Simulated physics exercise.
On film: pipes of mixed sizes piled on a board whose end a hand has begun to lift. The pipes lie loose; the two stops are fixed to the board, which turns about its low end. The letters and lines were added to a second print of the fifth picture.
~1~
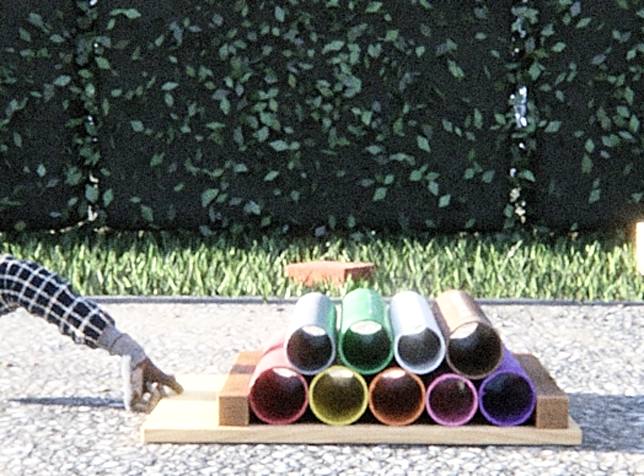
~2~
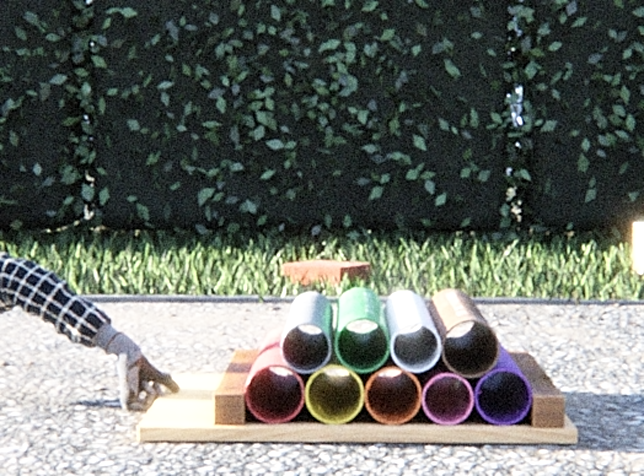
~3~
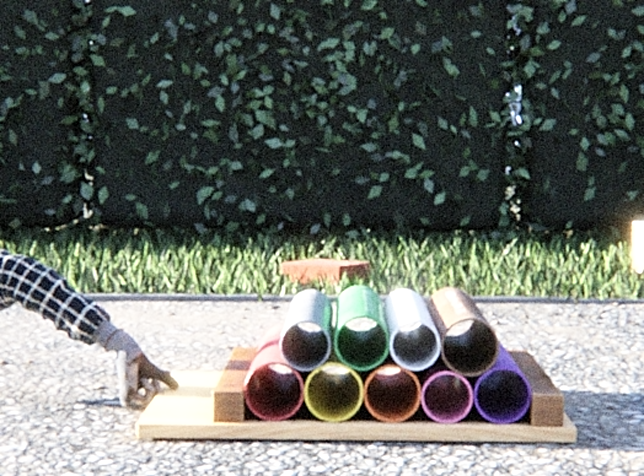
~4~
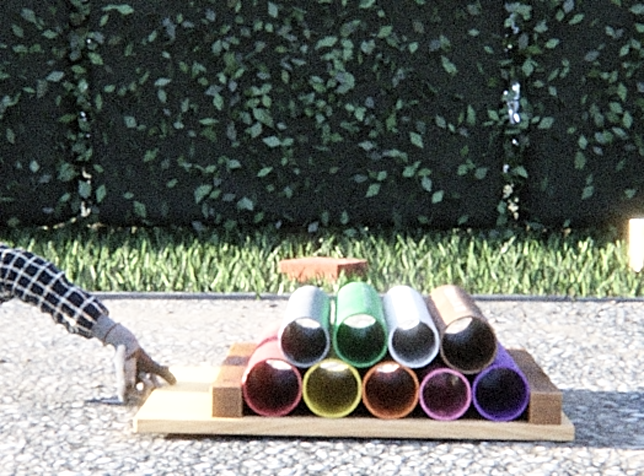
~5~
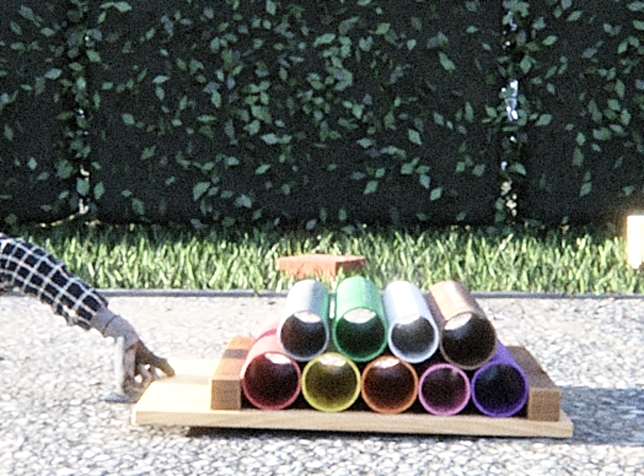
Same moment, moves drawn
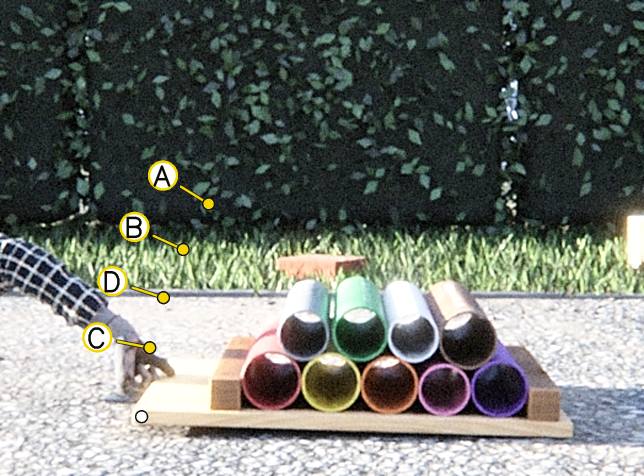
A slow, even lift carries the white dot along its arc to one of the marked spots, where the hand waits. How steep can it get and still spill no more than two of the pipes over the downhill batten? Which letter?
B is the limit.
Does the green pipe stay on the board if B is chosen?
Yes, with B.
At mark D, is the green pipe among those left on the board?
The green pipe: Yes.
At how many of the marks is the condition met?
Three of the four.
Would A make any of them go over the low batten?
Yes, at A.
On the marked copy, A at (209, 204); B at (183, 249); C at (150, 347); D at (164, 298); the white dot at (142, 417).
Following B. Soon after the start, board at 16°.
Later, board at 25°.
In the end, board at 25°, two over the low batten (brown, white).
As for the rest, A four over the low batten (brown, white, grey, green); C none over the low batten; D one over the low batten (brown).
